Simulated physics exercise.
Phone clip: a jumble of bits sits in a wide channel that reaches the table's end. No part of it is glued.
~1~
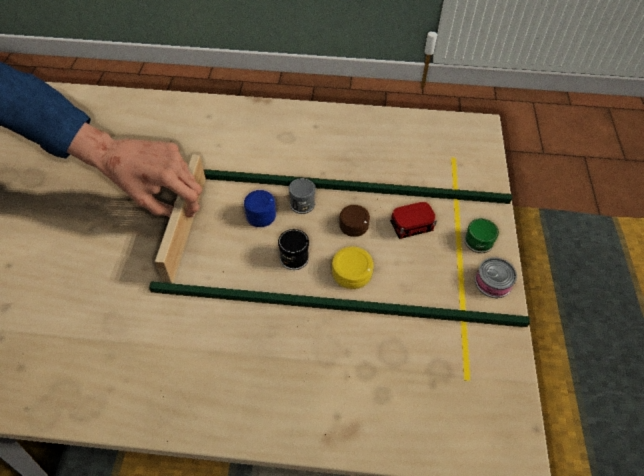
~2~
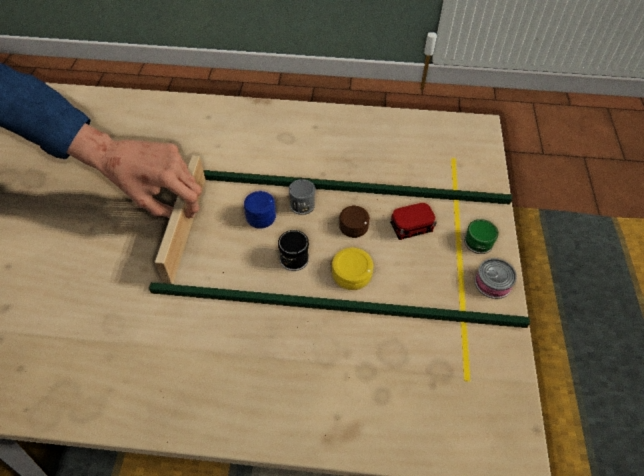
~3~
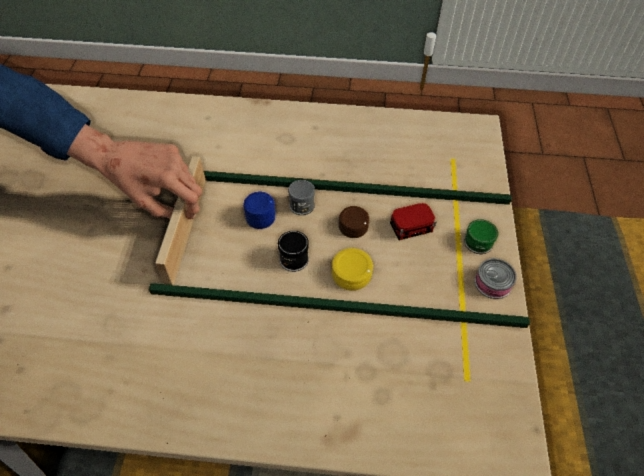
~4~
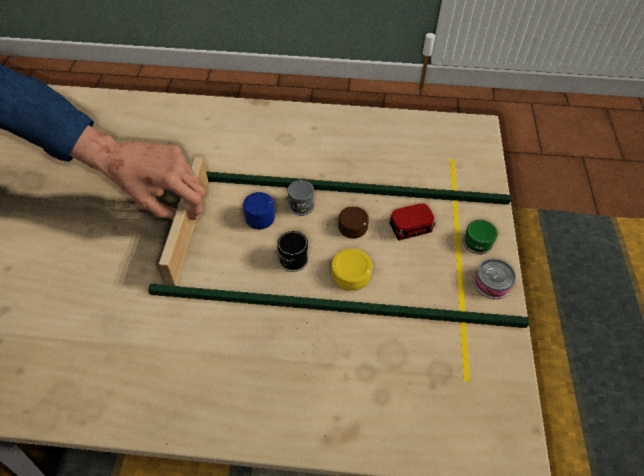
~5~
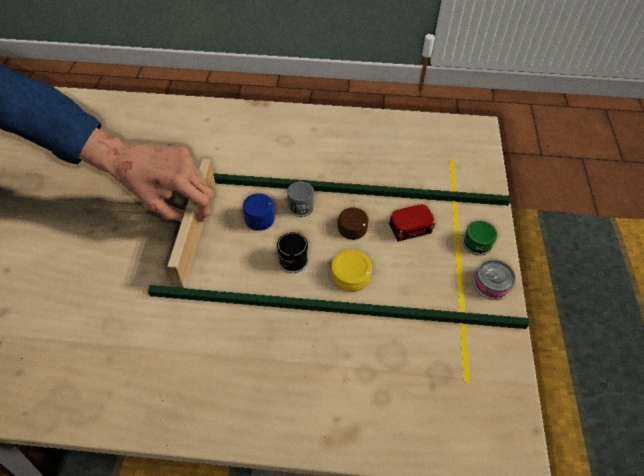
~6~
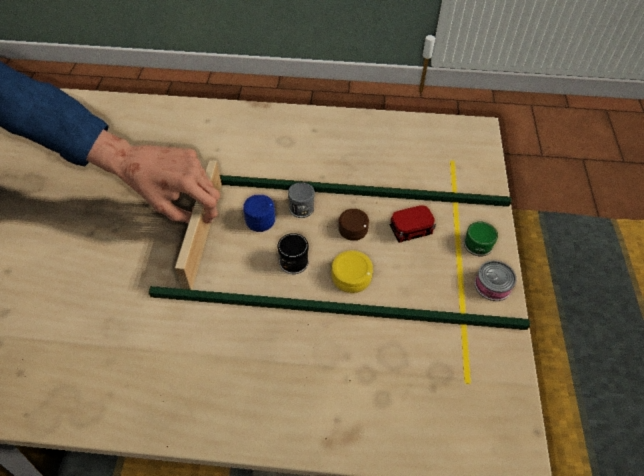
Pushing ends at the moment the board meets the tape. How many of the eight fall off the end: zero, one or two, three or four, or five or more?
Off the edge: Just one to two.
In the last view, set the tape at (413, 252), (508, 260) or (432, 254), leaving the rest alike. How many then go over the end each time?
0, 8, 0.
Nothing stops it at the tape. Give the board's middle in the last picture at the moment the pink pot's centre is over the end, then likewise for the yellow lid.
The pink pot puts it at (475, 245), the yellow lid at (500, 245).
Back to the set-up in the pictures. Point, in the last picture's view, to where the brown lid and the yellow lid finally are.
In the last picture the first middle sits at (495, 225) and the other at (484, 297).
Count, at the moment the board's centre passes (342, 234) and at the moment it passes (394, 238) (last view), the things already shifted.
In order, the tallies are 6 and 6.
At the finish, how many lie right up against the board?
The number is 4.
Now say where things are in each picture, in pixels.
The first frame shows pink pot (496, 278); green tin (481, 236); red case (413, 221); board (183, 217); tape (459, 253).
The second frame shows green tin (481, 237); board (183, 217).
The third frame shows red case (413, 221); yellow lid (352, 269).
The fourth frame shows pink pot (495, 279); grey tin (301, 198).
The fifth frame shows green tin (480, 238); brown lid (353, 223).
The sixth frame shows pink pot (495, 281); green tin (481, 239); red case (412, 224); board (200, 223); tape (459, 256).
A little later, none off yet; pink pot at rest near (495, 281); green tin at rest near (481, 239); red case at rest near (412, 224).
Next, none off yet; pink pot at rest near (495, 281); green tin at rest near (481, 239); red case shifted about its own width near (452, 221).
When it is over, the number that fall off is one or two; down, red case.
